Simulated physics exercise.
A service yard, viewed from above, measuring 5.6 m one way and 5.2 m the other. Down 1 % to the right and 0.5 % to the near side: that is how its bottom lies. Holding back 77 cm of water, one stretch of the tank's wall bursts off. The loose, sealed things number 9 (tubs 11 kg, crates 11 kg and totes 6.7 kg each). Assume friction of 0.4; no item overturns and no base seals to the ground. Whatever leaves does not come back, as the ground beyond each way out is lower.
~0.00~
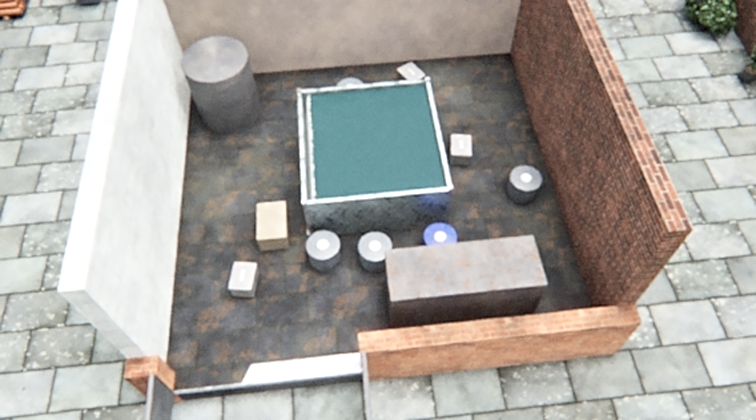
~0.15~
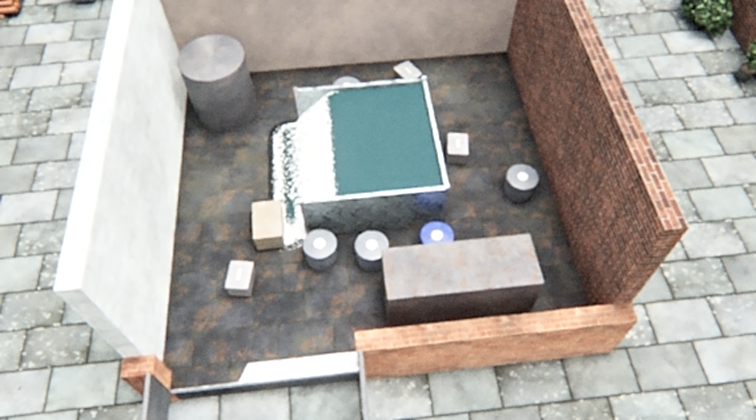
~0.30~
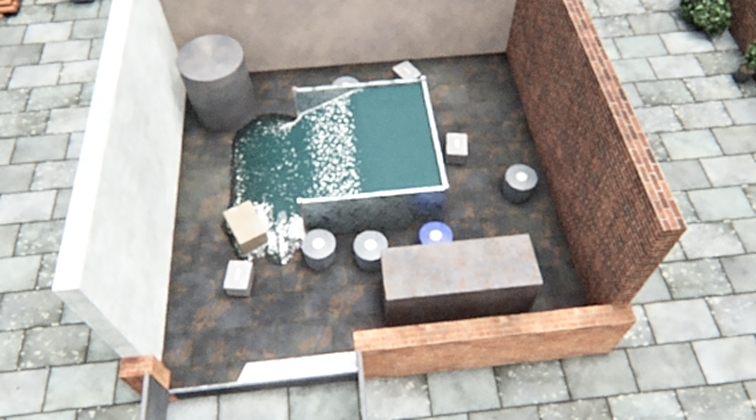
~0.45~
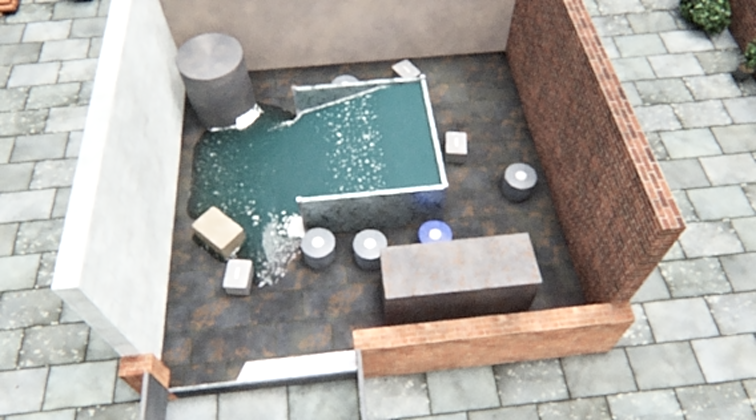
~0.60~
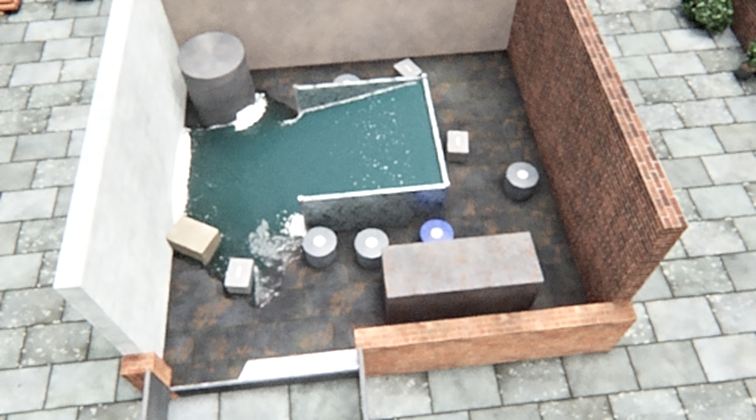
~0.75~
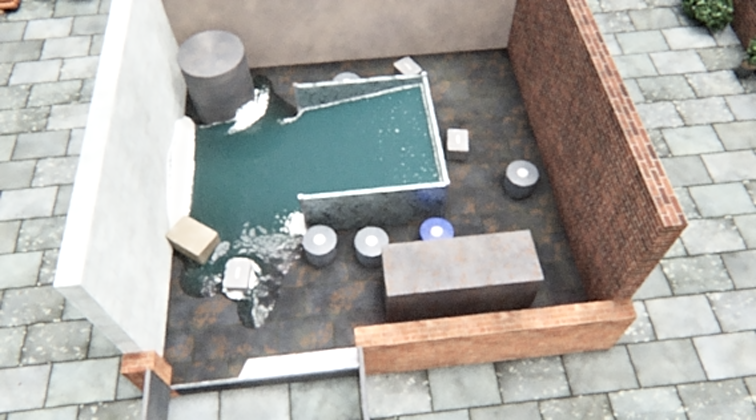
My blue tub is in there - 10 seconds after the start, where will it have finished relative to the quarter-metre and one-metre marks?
It keeps near its spot.
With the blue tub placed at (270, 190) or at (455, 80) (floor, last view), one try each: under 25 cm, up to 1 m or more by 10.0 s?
First it is swept away, then it is swept away.
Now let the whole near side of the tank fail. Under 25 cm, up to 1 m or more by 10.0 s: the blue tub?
The blue tub is swept away.
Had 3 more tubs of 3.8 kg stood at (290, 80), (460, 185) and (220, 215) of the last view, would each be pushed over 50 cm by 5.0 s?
Lab note - in order: Above threshold / below threshold / above threshold.
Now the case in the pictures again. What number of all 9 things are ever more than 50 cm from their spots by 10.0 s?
I count 5 of them.
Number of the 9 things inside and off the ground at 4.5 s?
Total: 1.
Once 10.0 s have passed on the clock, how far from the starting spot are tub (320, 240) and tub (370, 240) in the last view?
The first ends 5 cm from its start, the second 0 cm.
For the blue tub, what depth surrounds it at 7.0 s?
3 cm, roughly.
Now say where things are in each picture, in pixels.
In the first frame, the blue tub at (440, 237) rests on the ground; 3.8 m2 under water; 0 of 9 have shifted.
In the second frame, the blue tub at (437, 236), on the bottom; 5.0 m2 under water; 0 of 9 have shifted.
In the third frame, the blue tub at (436, 236), on the bottom; 6.3 m2 under water; 1 of 9 have shifted.
In the fourth frame, the blue tub at (435, 235) rests on the ground; water covers 8.0 m2; 1 of 9 have shifted.
In the fifth frame, the blue tub at (436, 233), on the bottom; 9.2 m2 under water; 1 of 9 have shifted.
In the sixth frame, the blue tub at (436, 232), on the bottom; water covers 9.9 m2; 1 of 9 have shifted.
After 2.0 s the blue tub is near (436, 232), 0.0 m from its start, aground; 1 of 9 are out; 1 afloat.
After 4.5 s the blue tub is near (436, 232), 0.0 m from its start, aground; 2 of 9 are out; 1 afloat.
After 7.0 s the blue tub is near (436, 232), 0.0 m from its start, aground; 2 of 9 are out; 1 afloat.
After 10.0 s the blue tub is near (436, 232), 0.0 m from its start, aground; 2 of 9 are out; 1 afloat.
